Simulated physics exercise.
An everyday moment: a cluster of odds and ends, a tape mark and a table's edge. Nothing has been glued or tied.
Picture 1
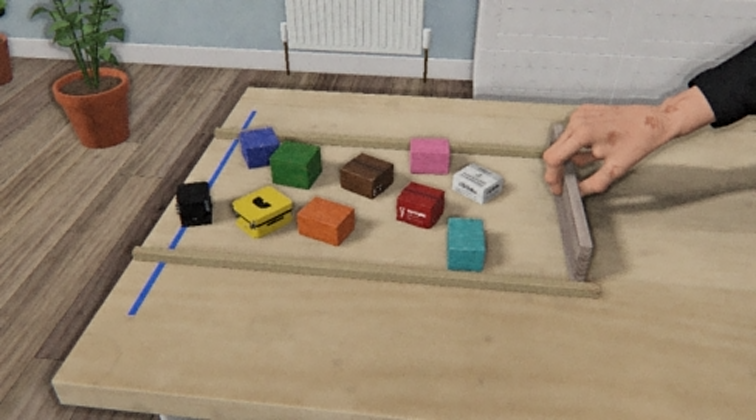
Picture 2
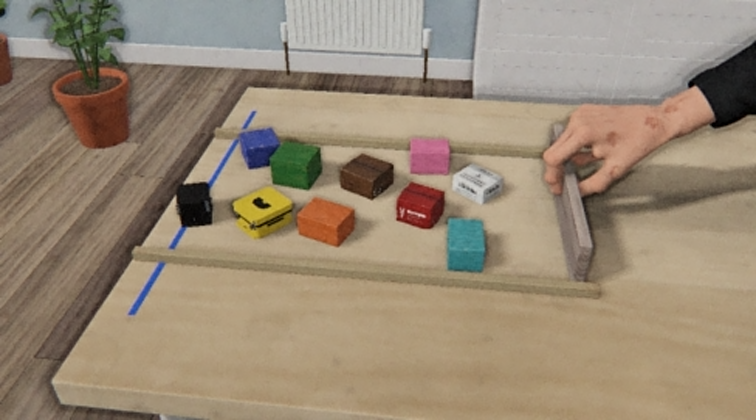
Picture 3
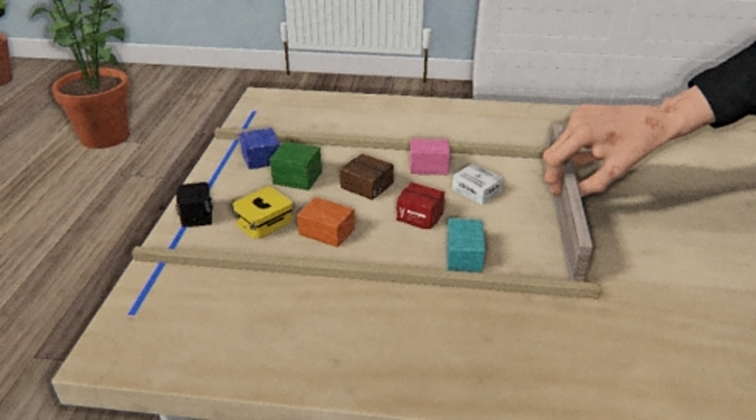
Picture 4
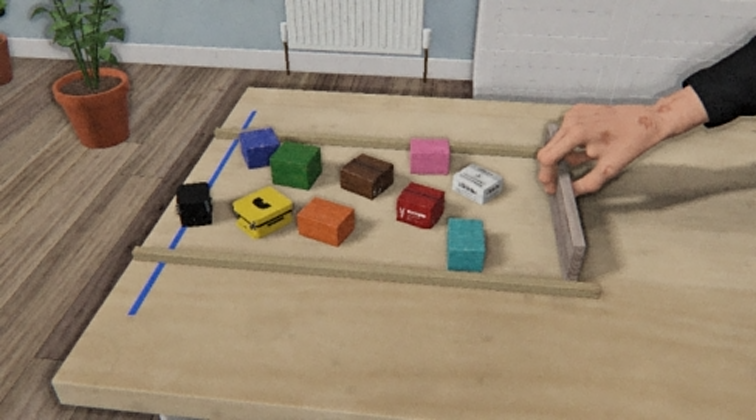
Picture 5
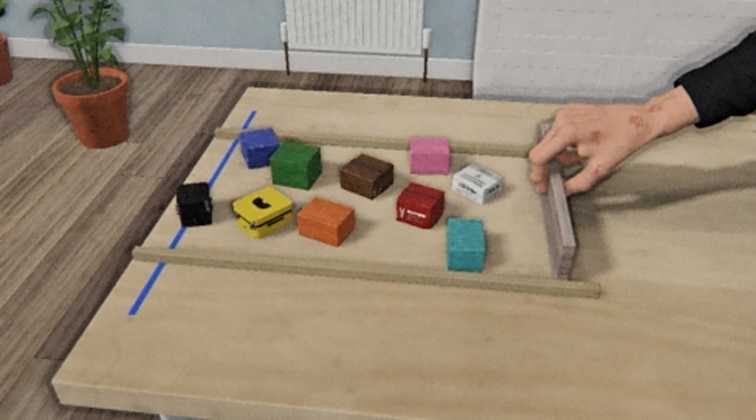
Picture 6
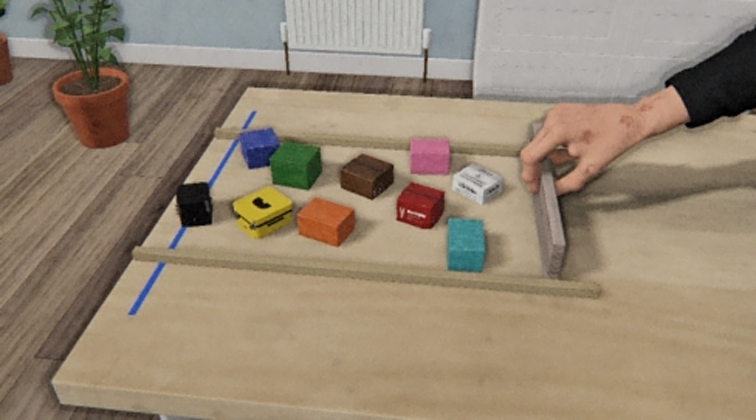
On a wooden table, a hand slides a board slightly left toward scattered colored blocks.
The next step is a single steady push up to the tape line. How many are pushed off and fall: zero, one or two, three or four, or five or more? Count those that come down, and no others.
The tally of drops is above four.
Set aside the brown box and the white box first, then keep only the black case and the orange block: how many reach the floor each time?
4 in the first case and 4 in the second.
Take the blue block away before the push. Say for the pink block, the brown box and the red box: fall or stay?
Pink block still up; brown box down; red box still up.
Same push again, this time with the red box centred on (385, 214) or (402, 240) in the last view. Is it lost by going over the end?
First: Safe; second: Gone.
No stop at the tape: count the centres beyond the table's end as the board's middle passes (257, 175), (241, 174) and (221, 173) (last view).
3, 3 and 6.
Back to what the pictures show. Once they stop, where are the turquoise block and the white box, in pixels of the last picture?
The turquoise block stops around (163, 222); the white box around (193, 171).
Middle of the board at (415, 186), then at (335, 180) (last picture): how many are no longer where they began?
I get 5 at the one place and 9 at the other.
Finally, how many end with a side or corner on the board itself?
Result: 4 in all.
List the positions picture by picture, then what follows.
In the first frame, black case (195, 204); blue block (260, 148); yellow case (264, 213); board (566, 196); tape (206, 190).
In the second frame, blue block (260, 148); green block (296, 165).
In the third frame, yellow case (264, 214); white box (478, 184).
In the fourth frame, black case (195, 205); turquoise block (465, 245).
In the fifth frame, blue block (260, 148); board (552, 195).
In the sixth frame, black case (195, 205); blue block (260, 148); yellow case (264, 214); board (544, 195); tape (206, 190).
A little later, none off yet; black case at rest near (195, 205); blue block at rest near (260, 148); yellow case at rest near (264, 214).
When it is over, the number that fall off is five or more; down, brown box, orange block, green block, yellow case, blue block and black case.
